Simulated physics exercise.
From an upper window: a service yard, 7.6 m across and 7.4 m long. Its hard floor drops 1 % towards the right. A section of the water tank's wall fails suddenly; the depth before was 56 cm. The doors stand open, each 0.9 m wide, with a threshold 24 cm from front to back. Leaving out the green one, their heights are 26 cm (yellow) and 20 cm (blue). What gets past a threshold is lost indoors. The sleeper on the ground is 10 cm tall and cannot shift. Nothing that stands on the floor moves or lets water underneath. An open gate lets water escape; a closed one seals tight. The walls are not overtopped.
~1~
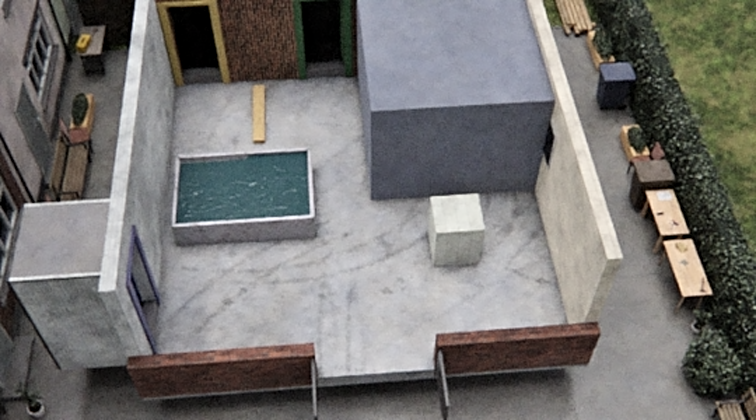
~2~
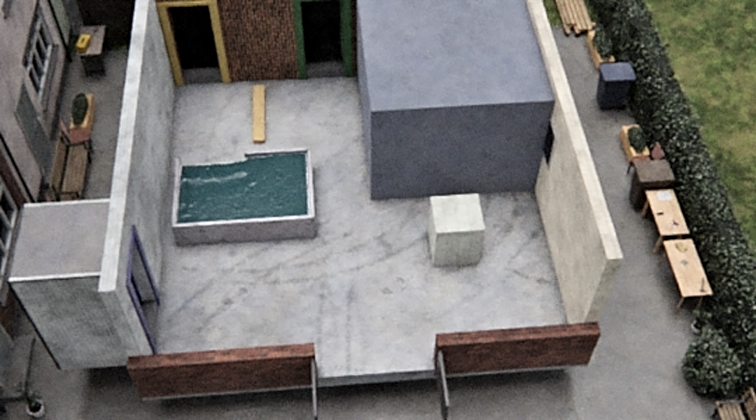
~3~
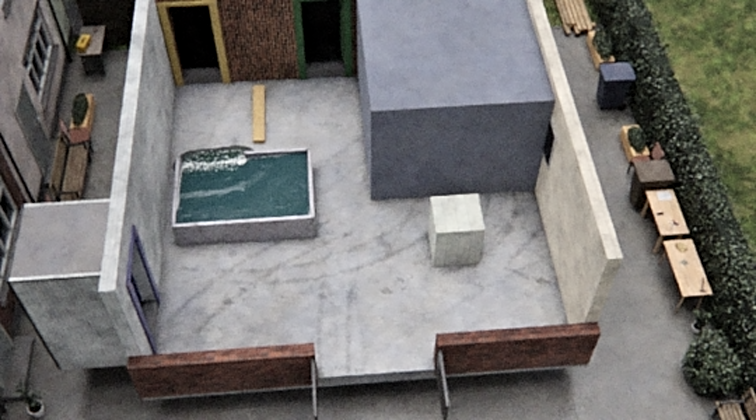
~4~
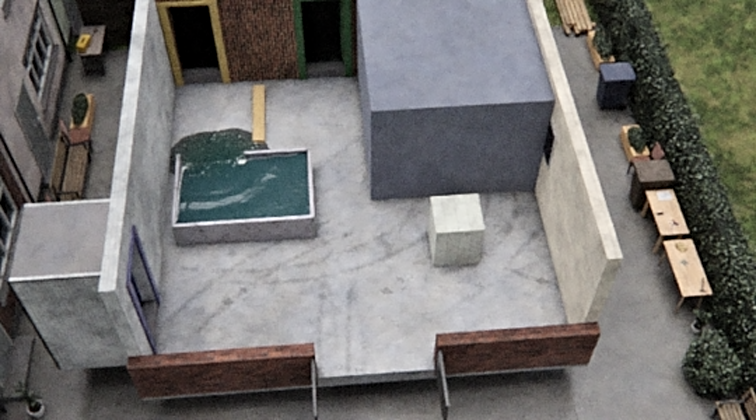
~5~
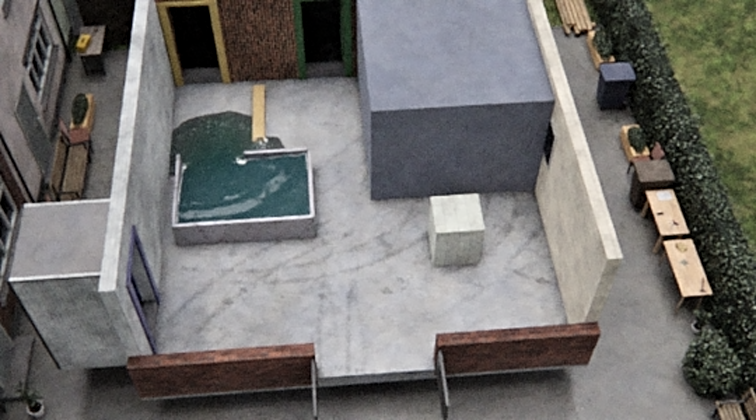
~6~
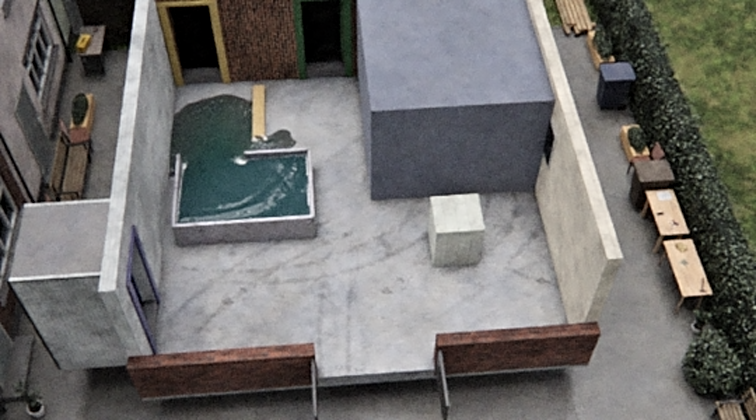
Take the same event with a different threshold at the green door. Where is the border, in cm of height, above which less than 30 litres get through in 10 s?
It would have to be roughly 11.5 cm high.
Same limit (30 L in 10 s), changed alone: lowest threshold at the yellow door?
Roughly 33 cm at yellow.
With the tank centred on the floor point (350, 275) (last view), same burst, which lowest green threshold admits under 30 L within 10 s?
Then roughly 20 cm.
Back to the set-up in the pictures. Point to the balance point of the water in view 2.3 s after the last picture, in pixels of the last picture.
Around (239, 151).
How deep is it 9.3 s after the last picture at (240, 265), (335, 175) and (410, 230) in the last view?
About 1, 7 and 1 cm.
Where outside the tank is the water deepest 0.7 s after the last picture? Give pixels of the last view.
At about (176, 85).
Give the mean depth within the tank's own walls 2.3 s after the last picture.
About 25 cm.
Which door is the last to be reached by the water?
Last comes the blue one.
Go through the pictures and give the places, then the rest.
In the first picture, still water, 56 cm deep, in the water tank at (244, 188); the green door at (324, 44) is dry.
In the second picture, the gap is on the far side, the front 0.3 m out at a hidden place; the back of the water tank holds 56 cm.
In the third picture, the front is at (199, 152), 0.7 m from the gap on the far side; 1.0 m2 of floor is wet, 56 cm left at the back.
In the fourth picture, the front is at (225, 132), 1.2 m from the gap on the far side; 2.0 m2 of floor is wet, 56 cm left at the back.
In the fifth picture, water pours out on the far side and has run 1.8 m, to (223, 115); about 6 cm deep outside, 53 cm at the back.
In the sixth picture, water pours out on the far side and has run 2.3 m, to (223, 97); about 6 cm deep outside, 47 cm at the back; 1.9 m in a straight line remain to the green door at (324, 44).
Then, 0.7 s after the last picture water covers 15 % of the floor, deepest (42 cm) near (176, 85); it has not reached the green door.
Then, 2.3 s after the last picture water covers 25 % of the floor, deepest (32 cm) near (184, 85); 6 cm at the green door, 0 litres in over its 25 cm threshold.
Then, 9.3 s after the last picture water covers 70 % of the floor, deepest (18 cm) near (349, 76); 10 cm at the green door, 0 litres in over its 25 cm threshold.
At the green door as built, the water peaked near 15 cm, 5.5 s after the last picture.
With a threshold of 9 cm, 54 litres would have come in within the 10 s; with 13 cm, 19 litres. So under 30 litres takes about 11.5 cm.
